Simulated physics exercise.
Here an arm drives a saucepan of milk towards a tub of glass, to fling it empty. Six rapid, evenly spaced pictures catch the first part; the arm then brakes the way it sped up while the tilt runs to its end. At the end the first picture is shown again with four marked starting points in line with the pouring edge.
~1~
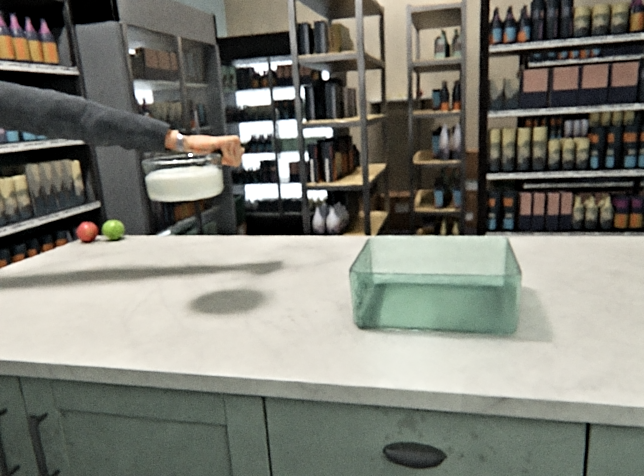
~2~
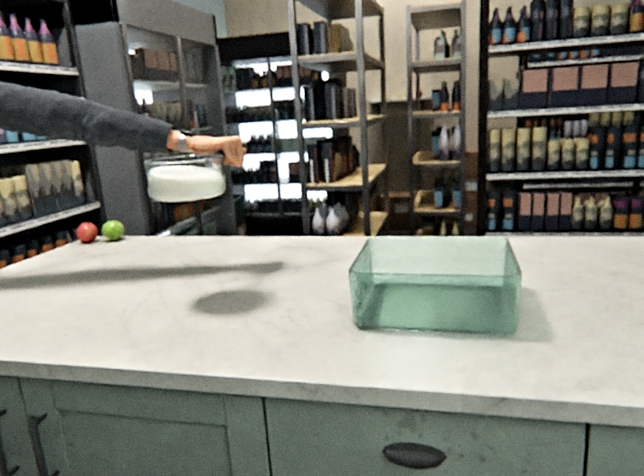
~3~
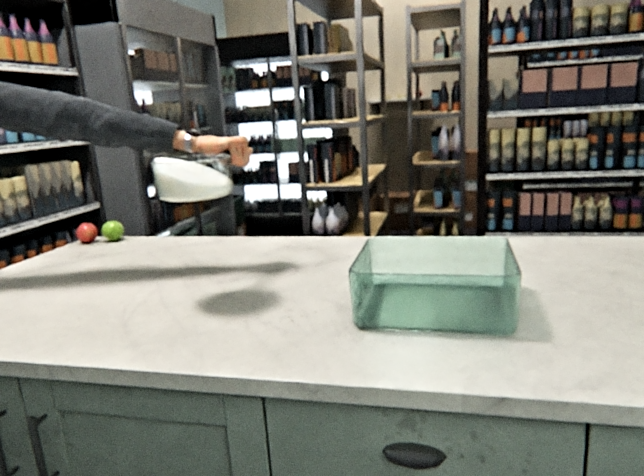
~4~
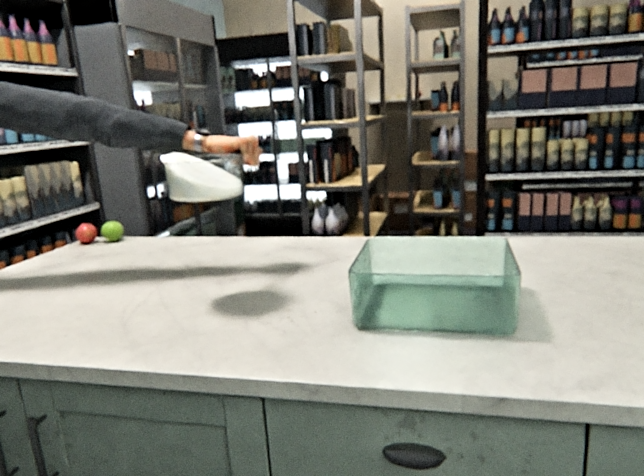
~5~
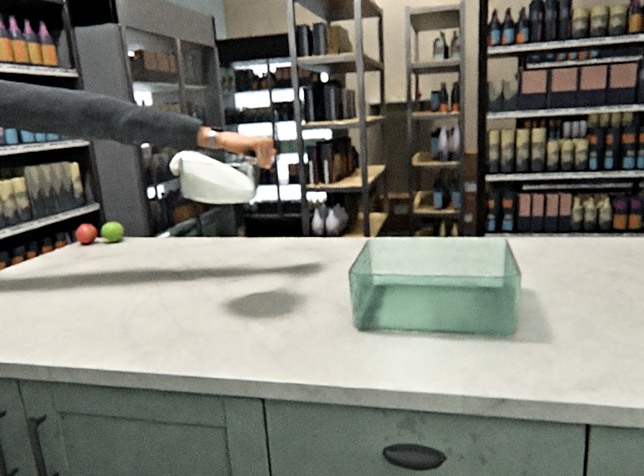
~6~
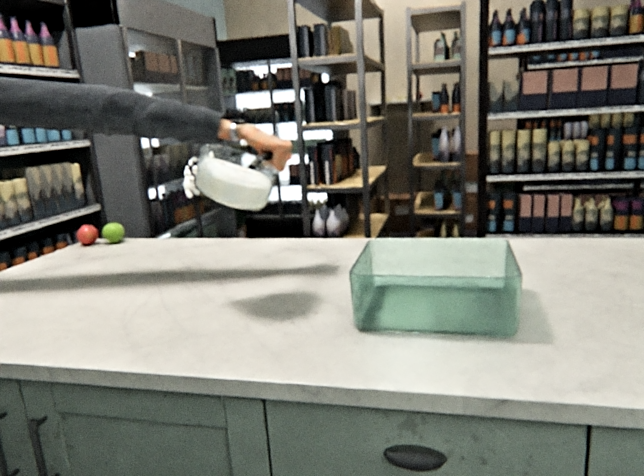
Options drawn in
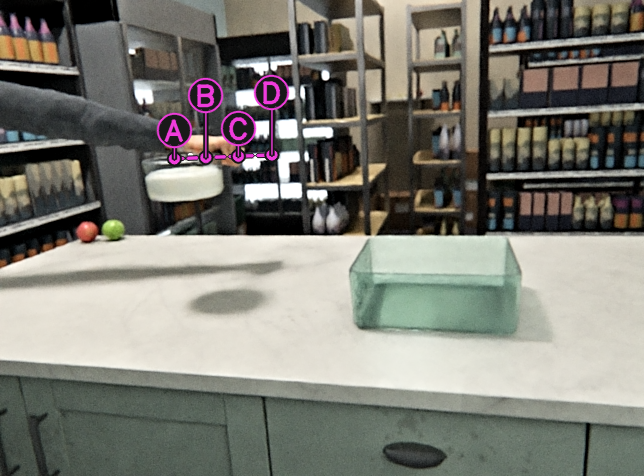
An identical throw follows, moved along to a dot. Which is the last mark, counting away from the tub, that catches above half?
Choose C.
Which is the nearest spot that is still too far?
That would be B.
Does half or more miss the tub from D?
No, that is safe.
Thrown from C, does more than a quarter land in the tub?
Yes, clearly.
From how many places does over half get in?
Two.
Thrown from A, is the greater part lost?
Yes, it does.
On the marked copy, A at (174, 158); B at (205, 157); C at (238, 156); D at (271, 154).
For spot A, about 0 % lands in the tub, 99 % falls short.
For spot B, about 29 % lands in the tub, 66 % falls short and 5 % goes beside or beyond.
For spot C, about 64 % lands in the tub, 24 % falls short and 12 % goes beside or beyond.
For spot D, about 78 % lands in the tub, 9 % falls short and 13 % goes beside or beyond.
